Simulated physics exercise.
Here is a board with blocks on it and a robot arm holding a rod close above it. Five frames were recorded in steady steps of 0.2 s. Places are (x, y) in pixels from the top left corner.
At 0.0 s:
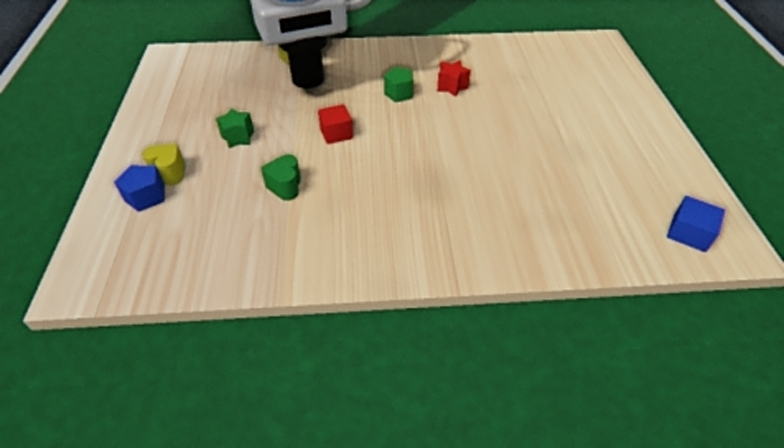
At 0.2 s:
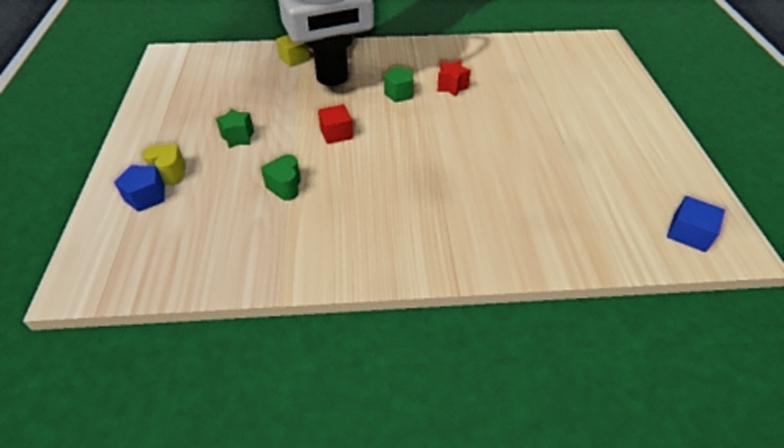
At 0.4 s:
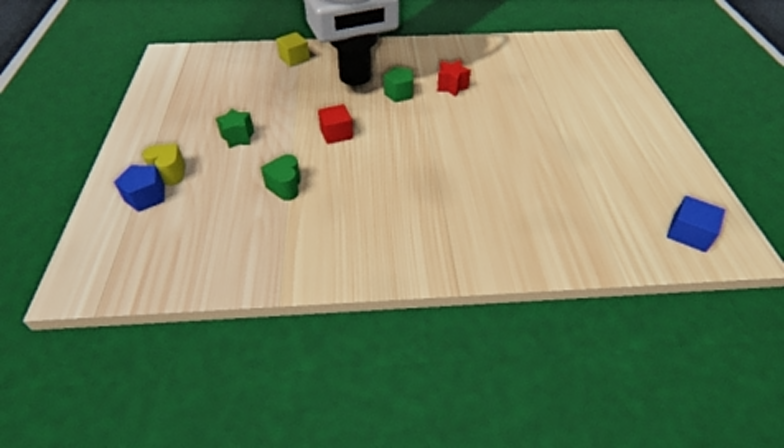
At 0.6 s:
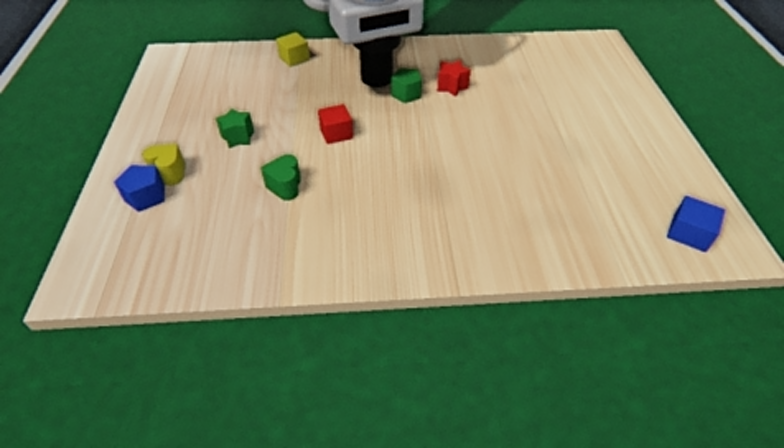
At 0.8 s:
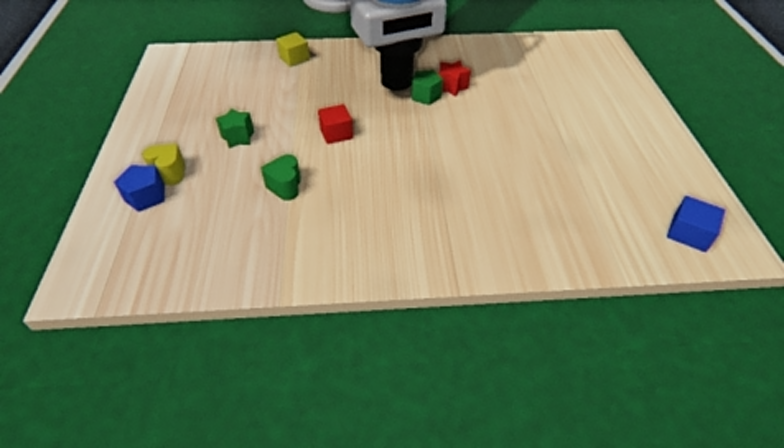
Robot arm moving its black rod rightward along the board's far edge, pushing a green block up beside a red star.
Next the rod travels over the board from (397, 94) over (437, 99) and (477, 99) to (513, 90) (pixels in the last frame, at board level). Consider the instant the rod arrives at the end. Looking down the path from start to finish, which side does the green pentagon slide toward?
To the path's right.
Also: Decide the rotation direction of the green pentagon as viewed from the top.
Rotation: Clockwise.
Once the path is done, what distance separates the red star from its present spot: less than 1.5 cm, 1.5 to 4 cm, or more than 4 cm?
Offset: Above 4 cm.
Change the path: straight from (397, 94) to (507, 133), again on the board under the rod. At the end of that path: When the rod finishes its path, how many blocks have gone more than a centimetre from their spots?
The number of blocks that move over 1 cm is two.
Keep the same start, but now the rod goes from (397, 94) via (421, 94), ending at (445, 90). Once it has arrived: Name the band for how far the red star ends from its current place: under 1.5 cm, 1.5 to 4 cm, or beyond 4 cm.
It moves between 1.5 and 4 cm.
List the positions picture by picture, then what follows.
Rod's lower end (308, 80); green pentagon (400, 74); red star (454, 68), in the first frame.
Rod (332, 77); blocks still, in the second frame.
Rod (355, 77); blocks still, in the third frame.
Rod (377, 79); green pentagon (407, 75), in the fourth frame.
Rod (397, 82); green pentagon (427, 77); red star (454, 68), in the fifth frame.
On the path given first. One third of the way, rod (440, 87); green pentagon (471, 82); red star (473, 66), turned 85° anticlockwise.
Two thirds of the way, rod (480, 86); green pentagon (511, 84), turned 15° clockwise; red star (484, 63).
At the end, rod (516, 78); green pentagon (538, 85), turned 50° clockwise; red star (492, 59), turned 205° anticlockwise.
